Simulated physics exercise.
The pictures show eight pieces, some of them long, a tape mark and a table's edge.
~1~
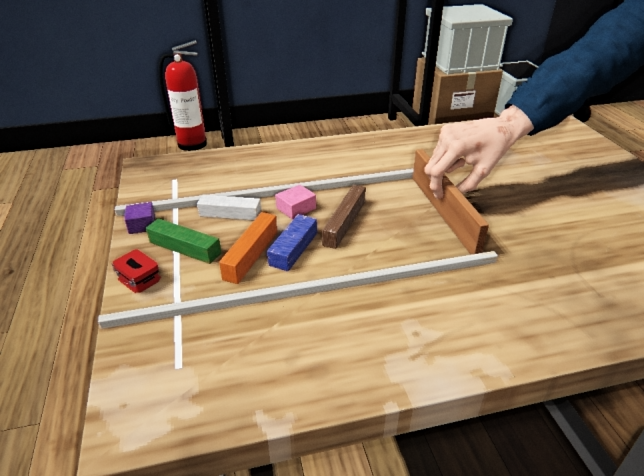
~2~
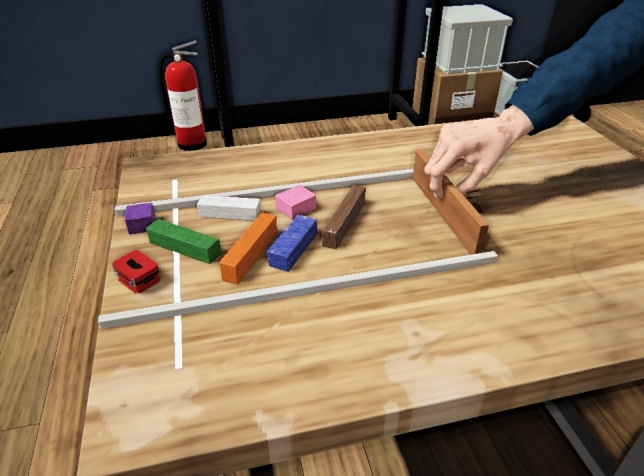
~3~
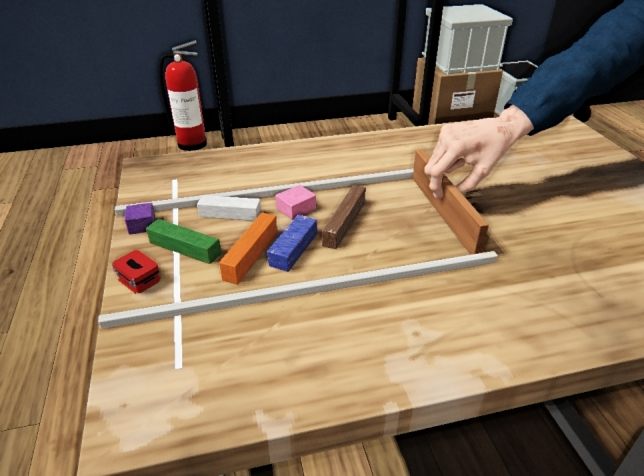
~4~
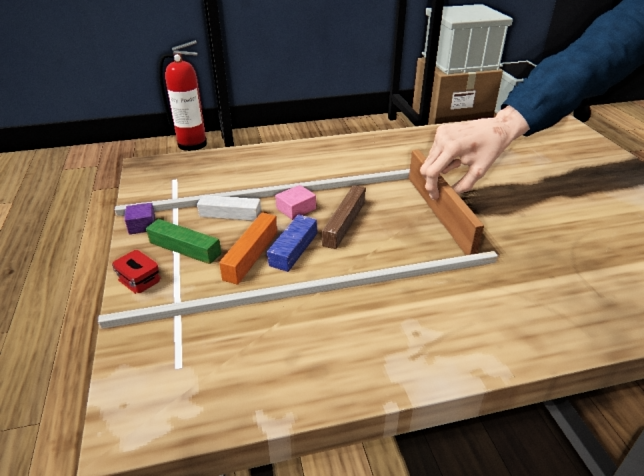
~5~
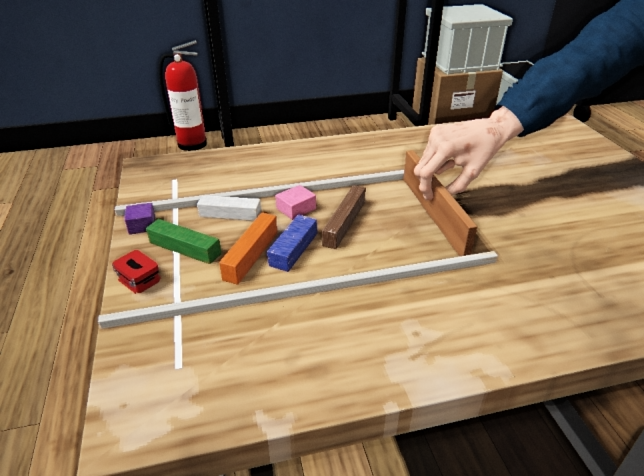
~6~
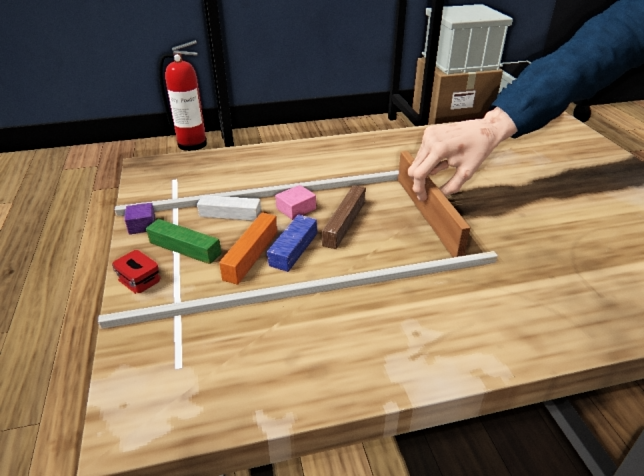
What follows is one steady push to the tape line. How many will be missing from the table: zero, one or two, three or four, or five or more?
As it turns out, the number that fall off is three or four.
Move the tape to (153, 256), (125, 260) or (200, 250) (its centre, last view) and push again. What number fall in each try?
It would be 5, 7 and 1.
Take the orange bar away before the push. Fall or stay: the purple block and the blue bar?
The purple block comes down, the blue bar is kept.
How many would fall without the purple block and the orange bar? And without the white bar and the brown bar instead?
1 in the first case, 0 in the second.
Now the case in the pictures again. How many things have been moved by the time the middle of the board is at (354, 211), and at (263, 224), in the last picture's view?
The counts are 1 and 7.
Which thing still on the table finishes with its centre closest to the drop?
That is the white bar.
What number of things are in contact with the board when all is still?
That makes 1.
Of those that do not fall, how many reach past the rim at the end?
The number is 1.
A little later, none off yet; purple block at rest near (141, 218); red case at rest near (138, 273); green bar at rest near (183, 241).
When it is over, the number that fall off is three or four; down, green bar, red case and purple block.
